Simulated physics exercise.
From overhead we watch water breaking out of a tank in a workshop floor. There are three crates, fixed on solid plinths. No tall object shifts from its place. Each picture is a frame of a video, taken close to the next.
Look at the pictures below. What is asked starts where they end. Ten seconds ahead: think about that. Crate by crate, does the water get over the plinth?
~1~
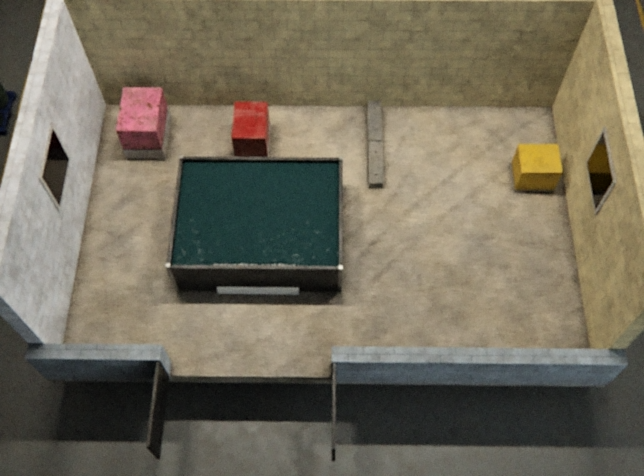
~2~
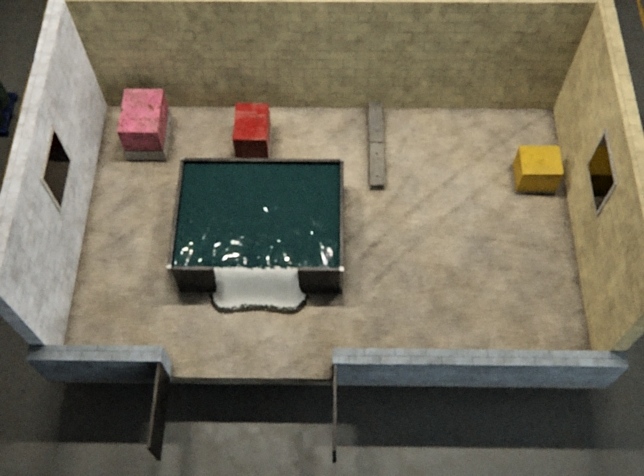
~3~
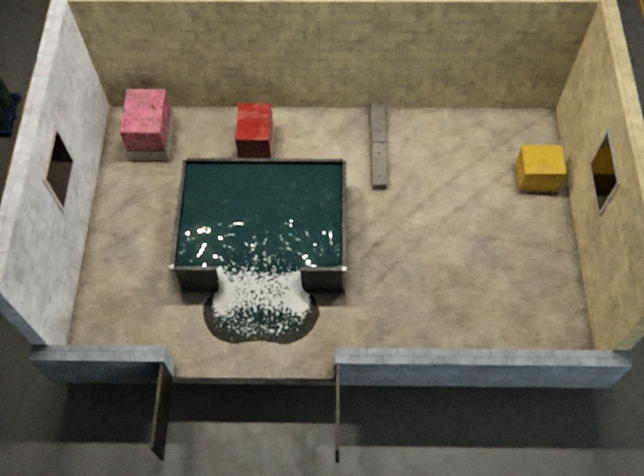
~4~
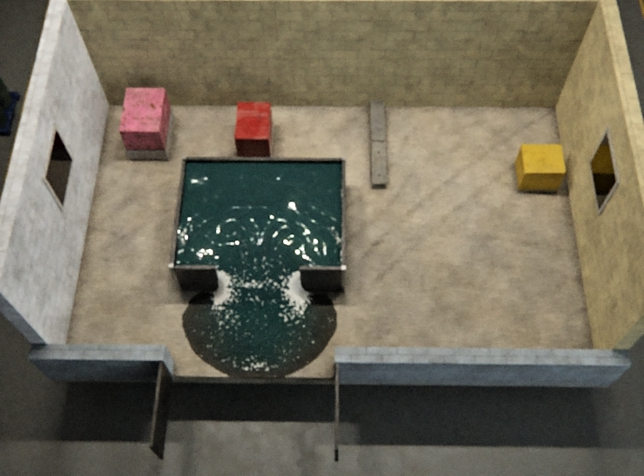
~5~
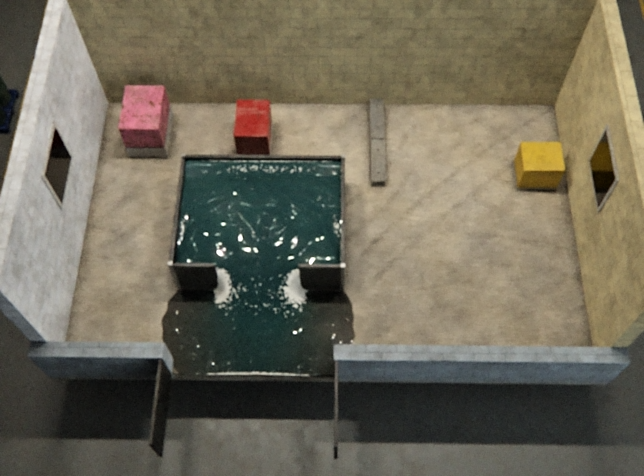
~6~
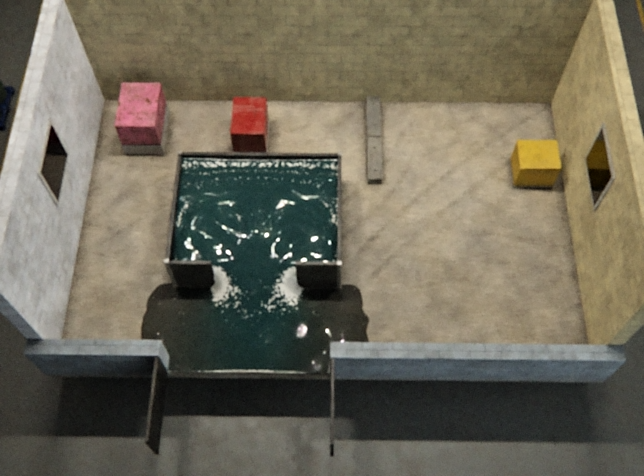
The yellow crate remains moisture-free. The red crate remains moisture-free. The pink crate remains moisture-free.
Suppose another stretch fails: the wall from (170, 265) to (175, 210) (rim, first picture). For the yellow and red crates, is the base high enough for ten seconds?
In short: Yellow crate gets drenched; red crate gets drenched.
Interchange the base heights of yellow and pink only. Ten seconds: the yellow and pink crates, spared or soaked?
The yellow crate stays untouched, the pink crate stays untouched.
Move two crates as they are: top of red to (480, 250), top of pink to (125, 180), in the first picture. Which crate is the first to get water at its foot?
I'd say it is the red crate.
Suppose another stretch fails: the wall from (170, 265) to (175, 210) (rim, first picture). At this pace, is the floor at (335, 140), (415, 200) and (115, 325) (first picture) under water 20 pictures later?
In order: Spared, spared, swamped.
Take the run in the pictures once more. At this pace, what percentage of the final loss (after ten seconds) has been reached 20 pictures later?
Note - share reached: 60 %.
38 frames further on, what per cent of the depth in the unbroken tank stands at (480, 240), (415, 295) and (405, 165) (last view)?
First spot 0 %, second 0 %, third 0 %.
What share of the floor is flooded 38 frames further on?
Near 30 in a hundred.
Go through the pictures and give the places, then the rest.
In the first frame, the water tank at (258, 213) is whole and still.
In the second frame, the front is at (216, 302), out from the gap at (258, 281).
In the third frame, the front is at (220, 333), out from the gap at (261, 283).
In the fourth frame, the front is at a hidden place, out from the gap at (261, 282).
In the fifth frame, the front is at a hidden place, out from the gap at (260, 280).
In the sixth frame, the front is at a hidden place, out from the gap at (256, 277).
A moment on, water covers 15 % of the floor; the yellow crate not reached, the red crate not reached, the pink crate not reached.
Next, water covers 20 % of the floor; the yellow crate not reached, the red crate not reached, the pink crate not reached.
Then, water covers 25 % of the floor; the yellow crate not reached, the red crate not reached, the pink crate not reached.
Later, water covers 30 % of the floor; the yellow crate water round its plinth, the red crate not reached, the pink crate water round its plinth.
In the end, water covers 40 % of the floor; the yellow crate stayed above the water, the red crate stayed above the water, the pink crate stayed above the water.
